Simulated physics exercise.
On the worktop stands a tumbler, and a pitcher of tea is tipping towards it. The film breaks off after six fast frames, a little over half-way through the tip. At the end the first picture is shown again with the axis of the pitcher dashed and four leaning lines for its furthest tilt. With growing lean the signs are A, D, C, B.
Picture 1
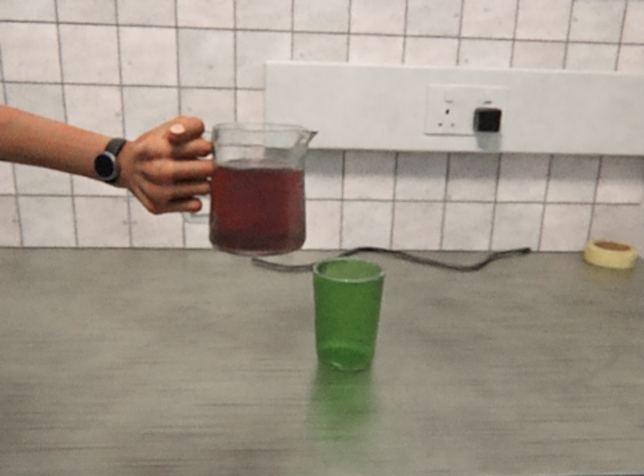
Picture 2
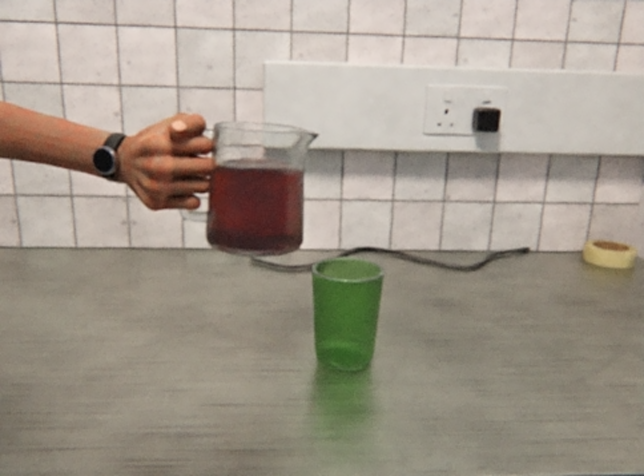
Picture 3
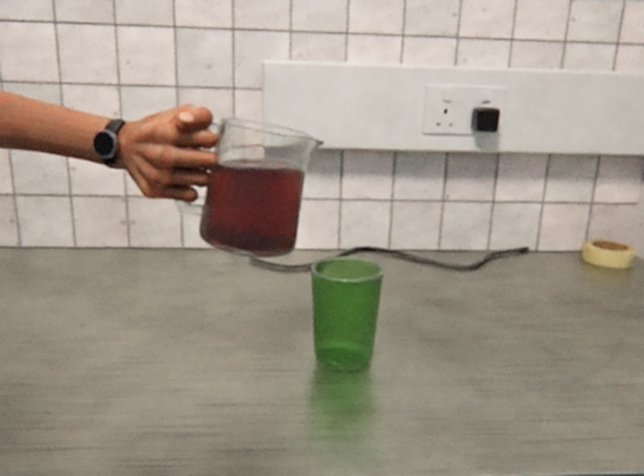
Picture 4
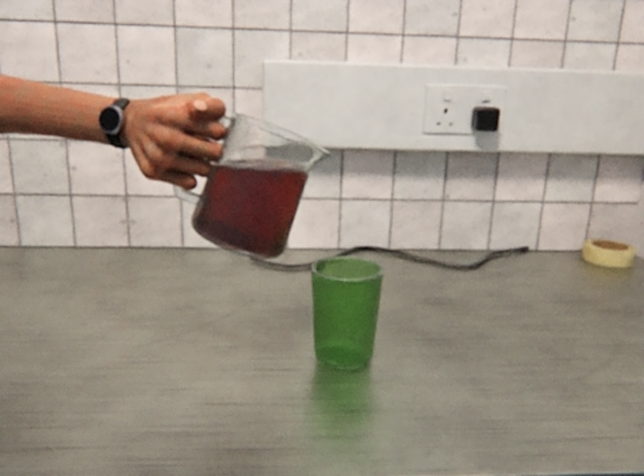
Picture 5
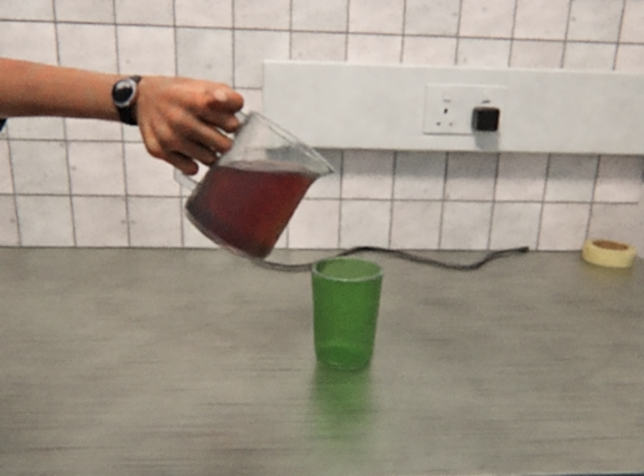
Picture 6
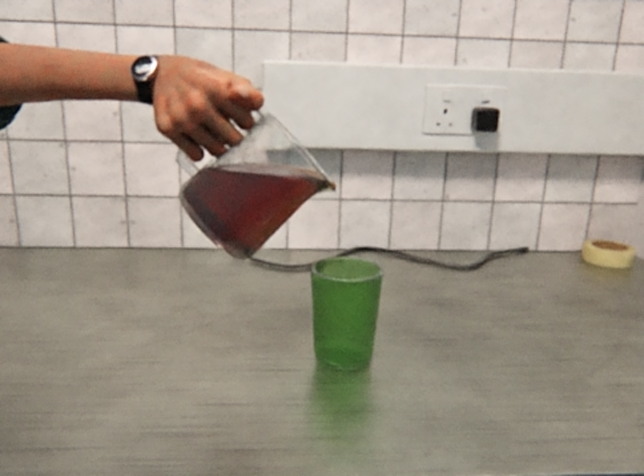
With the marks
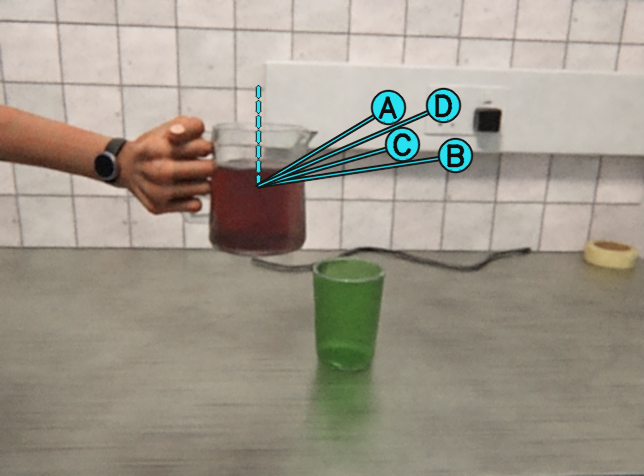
A hand tilts a glass pitcher of dark red liquid rightward above a green tumbler.
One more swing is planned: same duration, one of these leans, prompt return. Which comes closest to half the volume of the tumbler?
I would pick tilt D.
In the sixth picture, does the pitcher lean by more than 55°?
No.
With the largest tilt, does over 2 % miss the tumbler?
Yes, it does.
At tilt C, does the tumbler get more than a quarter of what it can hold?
Yes.
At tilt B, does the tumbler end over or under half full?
Over.
In cyan, A at (373, 116); B at (438, 158); C at (386, 149); D at (428, 112).
With A, the tumbler ends with about 32 % of what it can hold.
With B, the tumbler ends with about 82 % of what it can hold; 11 % of the tea is spilt.
With C, the tumbler ends with about 73 % of what it can hold; 3 % of the tea is spilt.
With D, the tumbler ends with about 51 % of what it can hold.
